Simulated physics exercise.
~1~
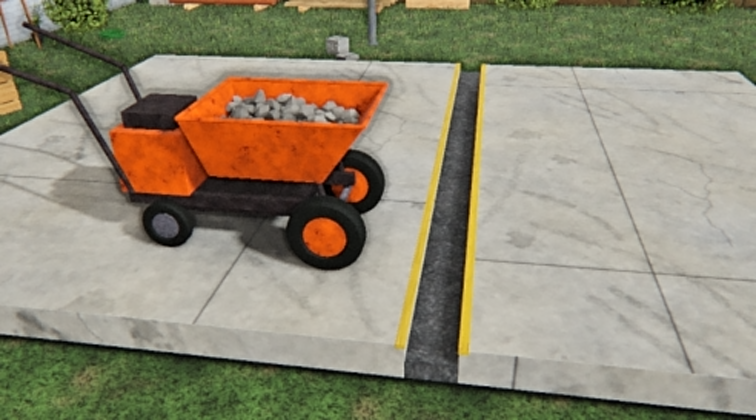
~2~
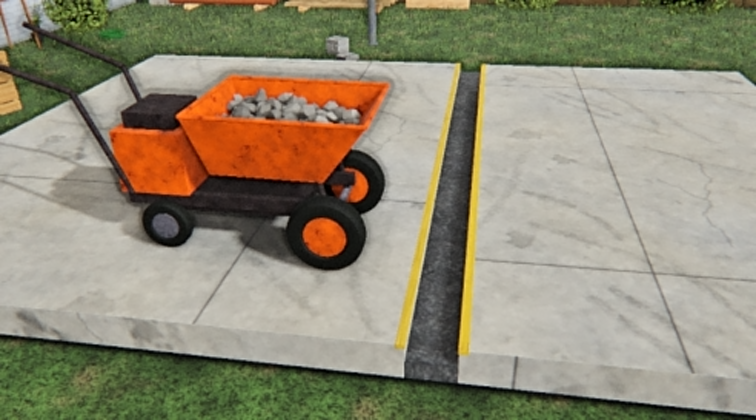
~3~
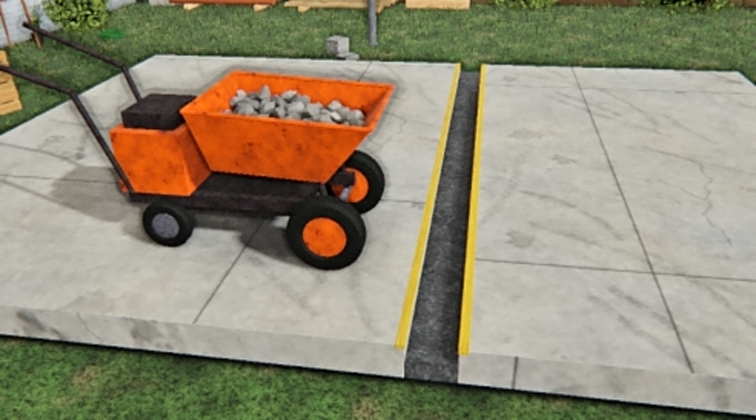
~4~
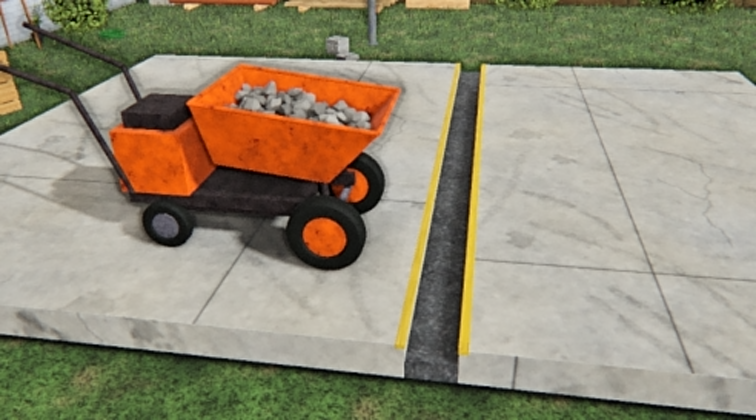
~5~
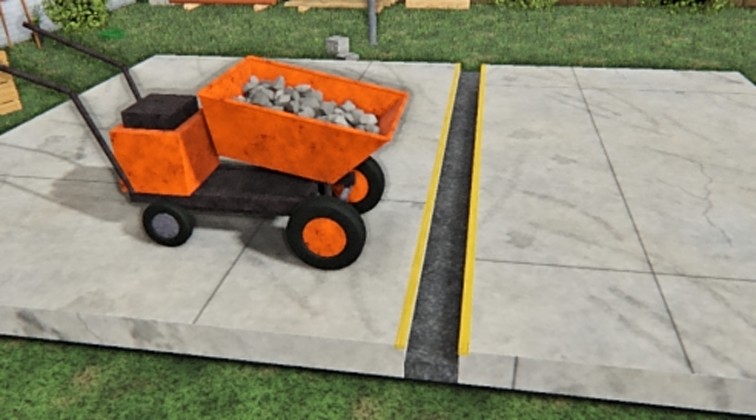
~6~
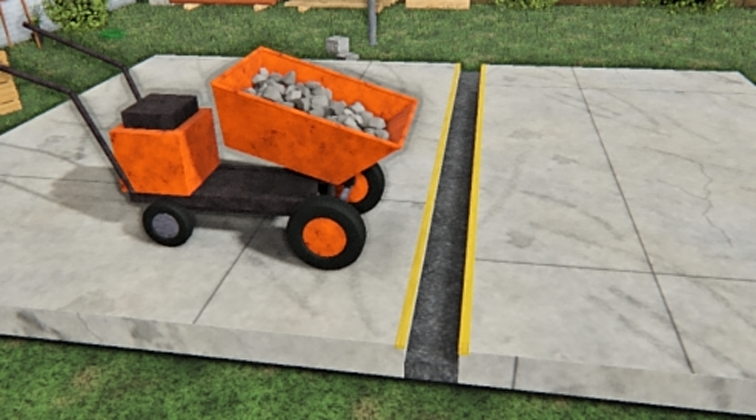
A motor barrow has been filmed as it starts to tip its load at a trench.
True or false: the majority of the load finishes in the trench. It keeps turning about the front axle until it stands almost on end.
False.
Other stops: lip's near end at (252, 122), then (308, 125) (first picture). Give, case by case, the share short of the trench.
I'd put it at around 40 percent the first time and 10 percent the second.
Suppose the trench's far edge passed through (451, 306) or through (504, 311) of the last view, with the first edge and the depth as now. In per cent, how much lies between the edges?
In order: Some 0 per cent, then some 60 per cent.
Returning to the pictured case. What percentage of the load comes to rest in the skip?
All told, it is near 15 percent.
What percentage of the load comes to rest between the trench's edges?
About 25 per cent.
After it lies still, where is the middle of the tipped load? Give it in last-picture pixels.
Near pixel (494, 242).
Soon after the last picture, skip tipped steeply; all in the skip.
A little later, skip tipped right over; most in the skip; a stray few in or heaped over the trench; a small part beyond it; a stray few falling.
Later still, skip tipped right over; about a quarter in the skip; about a quarter in or heaped over the trench; about two thirds beyond it.
By the end, skip tipped right over; a small part in the skip; about a quarter in or heaped over the trench; about two thirds beyond it.
